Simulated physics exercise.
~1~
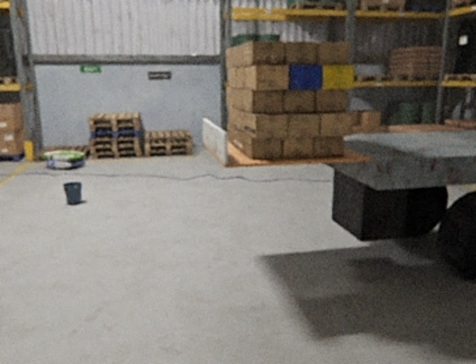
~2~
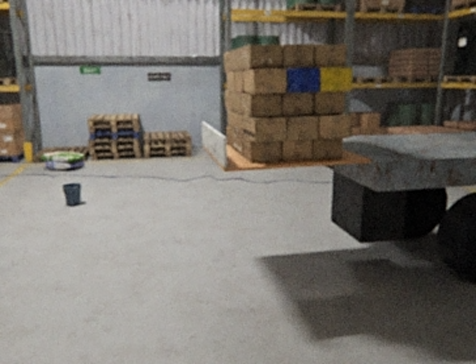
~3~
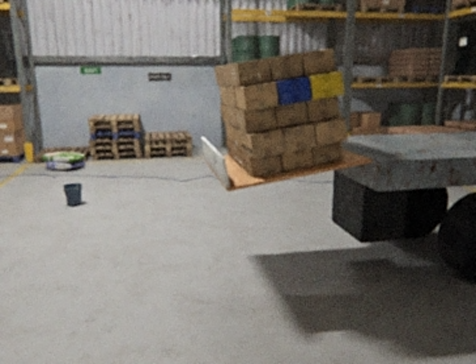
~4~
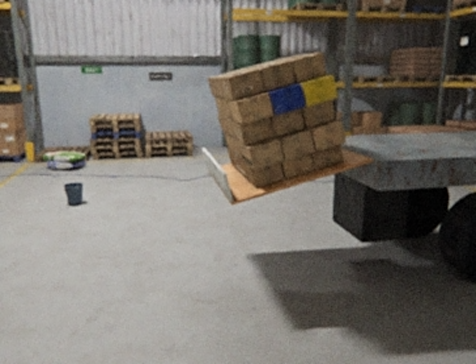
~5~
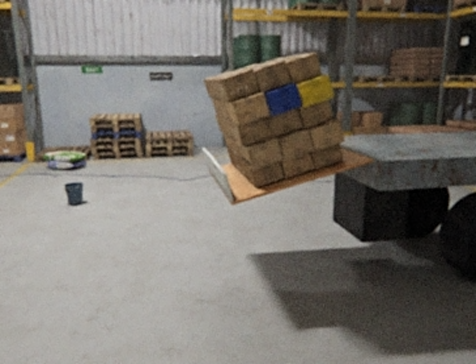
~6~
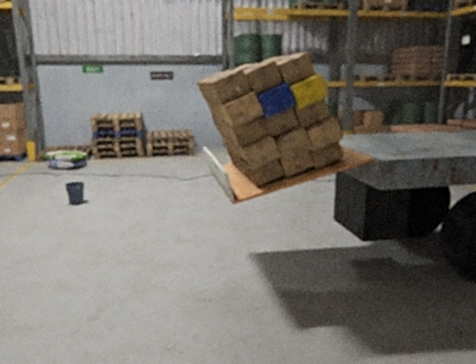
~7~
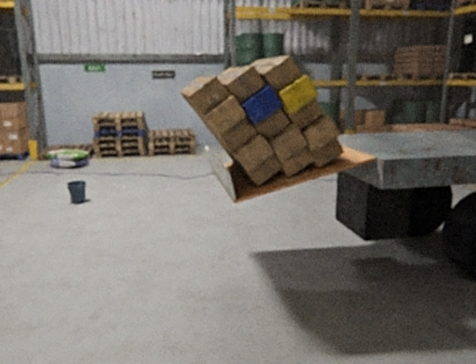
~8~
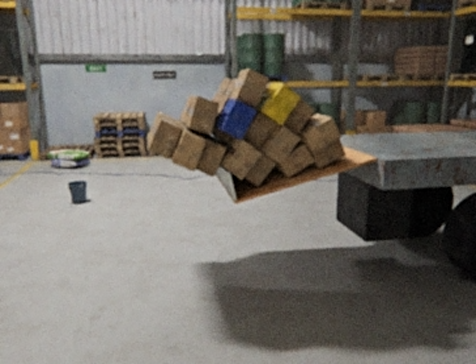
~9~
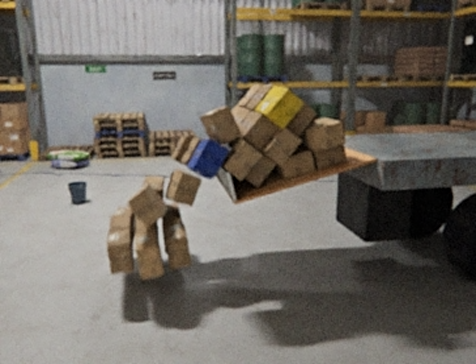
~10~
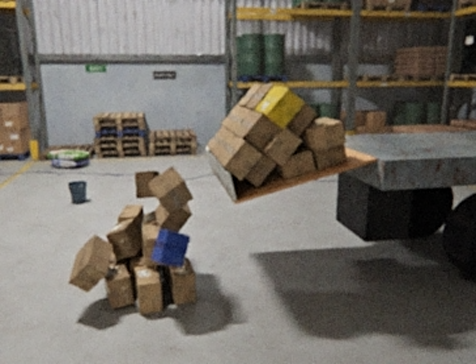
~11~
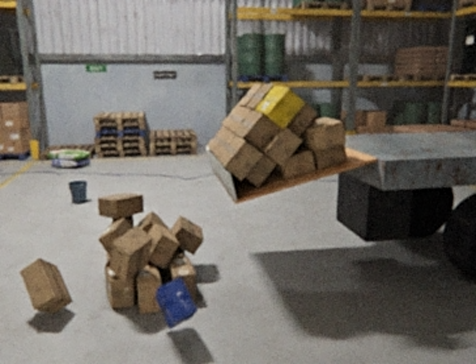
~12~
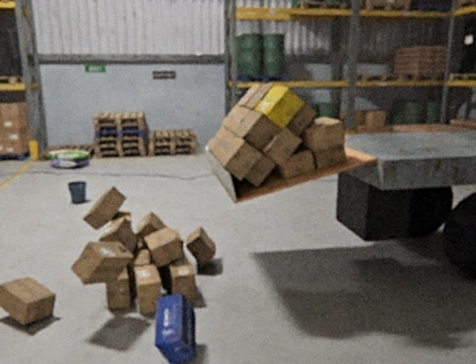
Stacked brown parcels toppling left off a tilting flatbed flap, many tumbling to the warehouse floor with the blue one, yellow staying aboard.
